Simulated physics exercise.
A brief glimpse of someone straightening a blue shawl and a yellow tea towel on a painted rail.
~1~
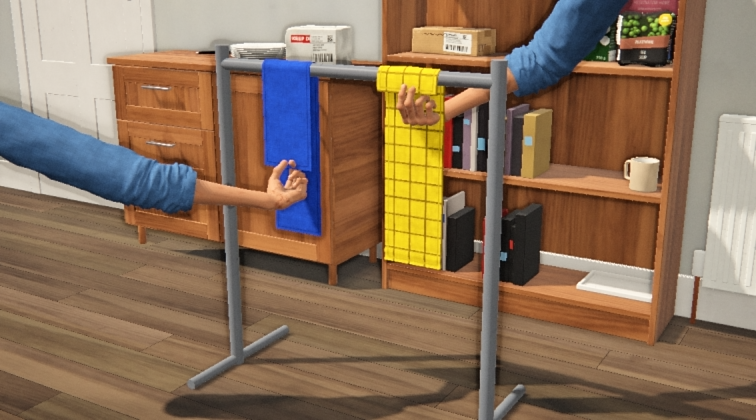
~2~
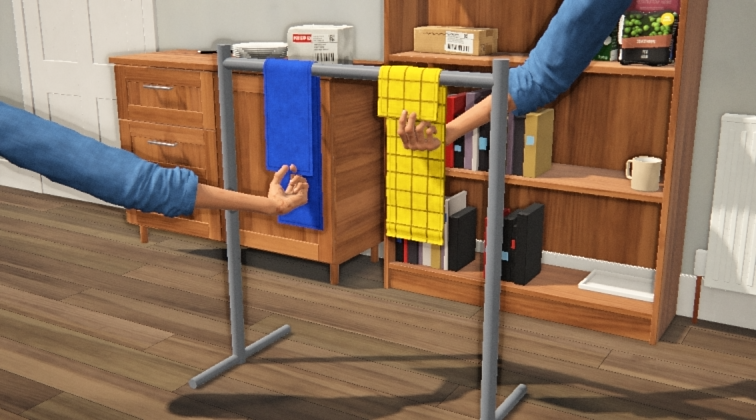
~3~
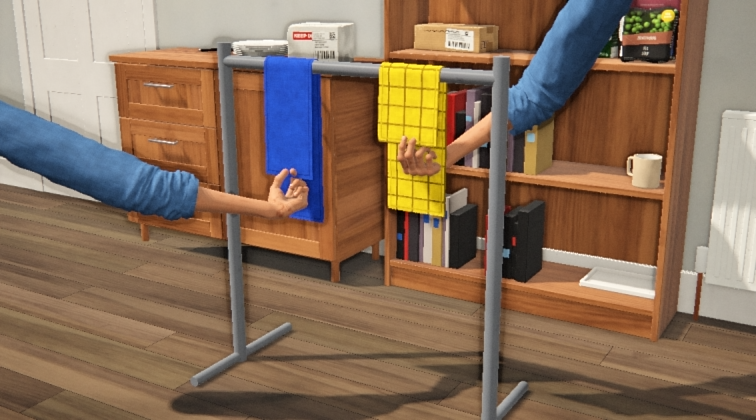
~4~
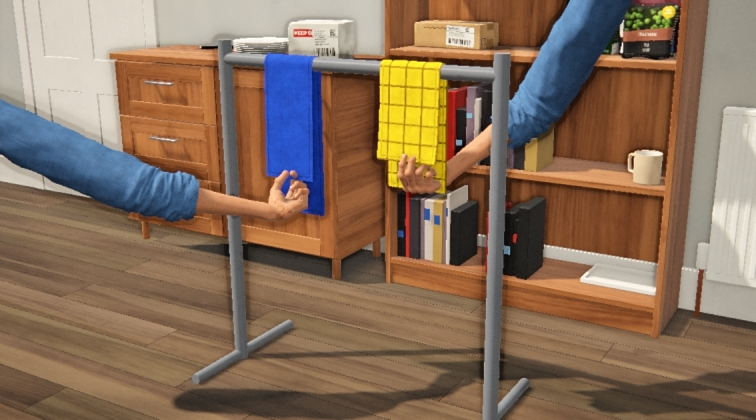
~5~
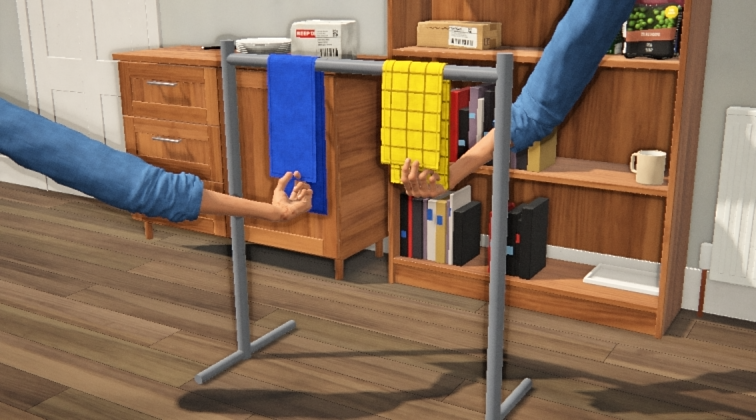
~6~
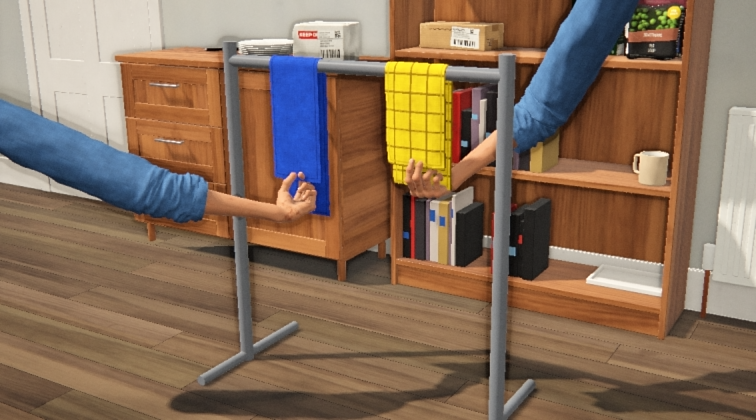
The clip shows two blue-sleeved arms at a grey rail, each hand holding a draped cloth. The right hand draws the yellow checked cloth's short front down as its back rises, while the blue cloth shifts slightly the same way.
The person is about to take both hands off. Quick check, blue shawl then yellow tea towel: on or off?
Blue shawl: On; yellow tea towel: On.
Then, 0.80 s on from there, shawl as it was left; tea towel as it was left.
In the end, shawl as it was left; tea towel as it was left. The blue shawl hangs there and the yellow tea towel keeps its place.
